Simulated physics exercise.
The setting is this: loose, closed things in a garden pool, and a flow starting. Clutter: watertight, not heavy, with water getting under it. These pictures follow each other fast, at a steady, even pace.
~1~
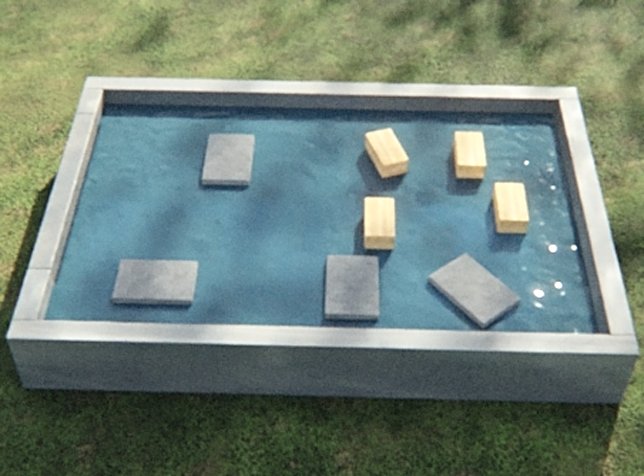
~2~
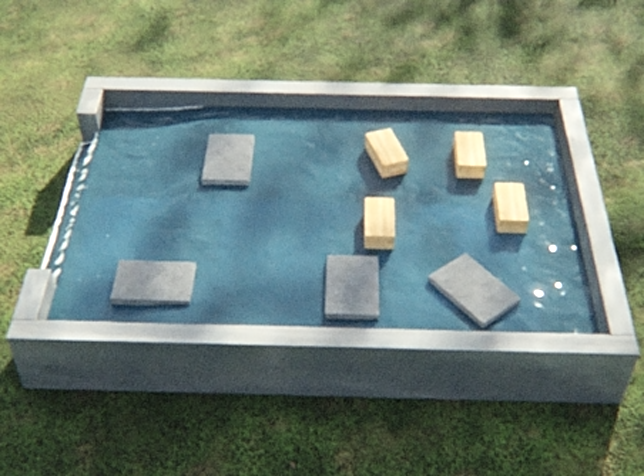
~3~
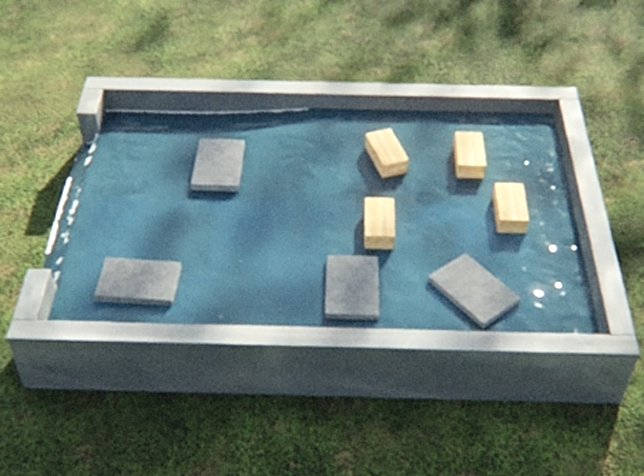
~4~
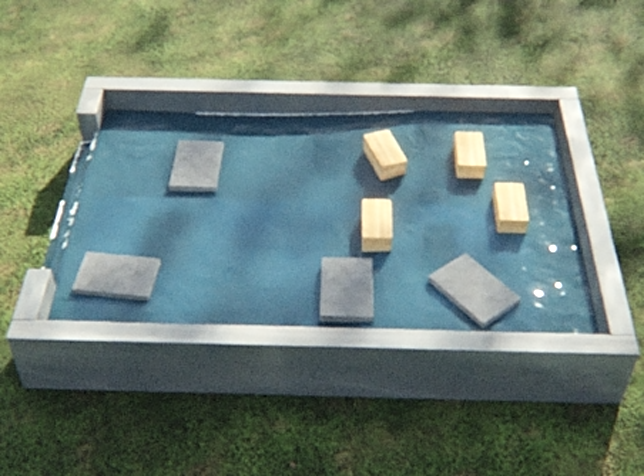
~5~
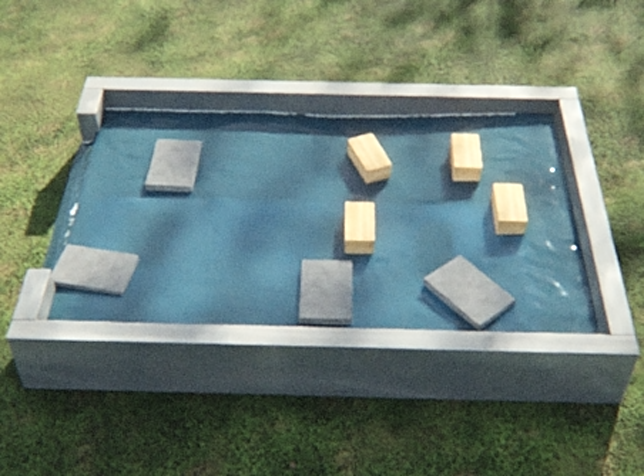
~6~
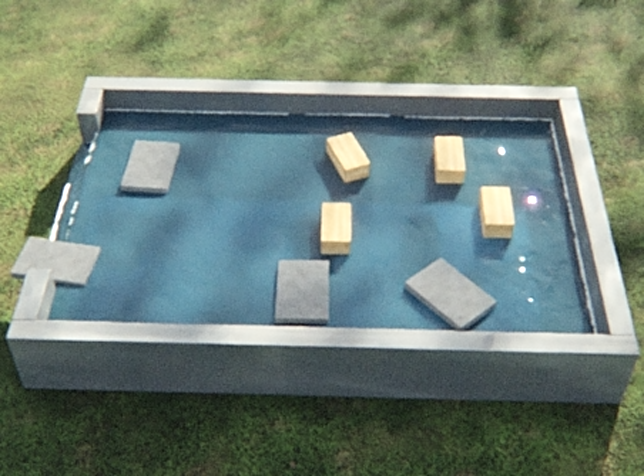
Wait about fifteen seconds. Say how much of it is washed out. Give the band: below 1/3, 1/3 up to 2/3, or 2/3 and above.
Third to two thirds.
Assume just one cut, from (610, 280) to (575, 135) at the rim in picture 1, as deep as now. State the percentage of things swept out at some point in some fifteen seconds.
That would be near 80 per cent of the things.
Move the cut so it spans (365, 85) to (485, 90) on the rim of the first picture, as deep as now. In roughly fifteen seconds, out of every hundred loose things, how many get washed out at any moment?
60 per cent.
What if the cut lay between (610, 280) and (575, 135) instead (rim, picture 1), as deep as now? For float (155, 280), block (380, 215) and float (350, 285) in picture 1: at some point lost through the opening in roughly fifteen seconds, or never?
First held back, then flushed away, then flushed away.
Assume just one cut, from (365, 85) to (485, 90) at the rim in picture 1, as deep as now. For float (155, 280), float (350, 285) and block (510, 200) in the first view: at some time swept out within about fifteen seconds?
Outcome for each, in the order asked: Not flushed / not flushed / flushed.
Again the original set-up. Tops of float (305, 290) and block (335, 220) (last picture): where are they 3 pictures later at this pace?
Expect them at roughly (240, 288) and roughly (274, 223).
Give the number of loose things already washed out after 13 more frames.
By then the total stands at 2.
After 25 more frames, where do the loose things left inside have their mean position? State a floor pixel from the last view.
I'd put it roughly at (289, 232).
A moment on, 2 of 8 are out; 6 afloat.
Next, 2 of 8 are out; 6 afloat.
Later, 4 of 8 are out; 4 afloat.
In the end, 5 of 8 are out; 3 afloat.
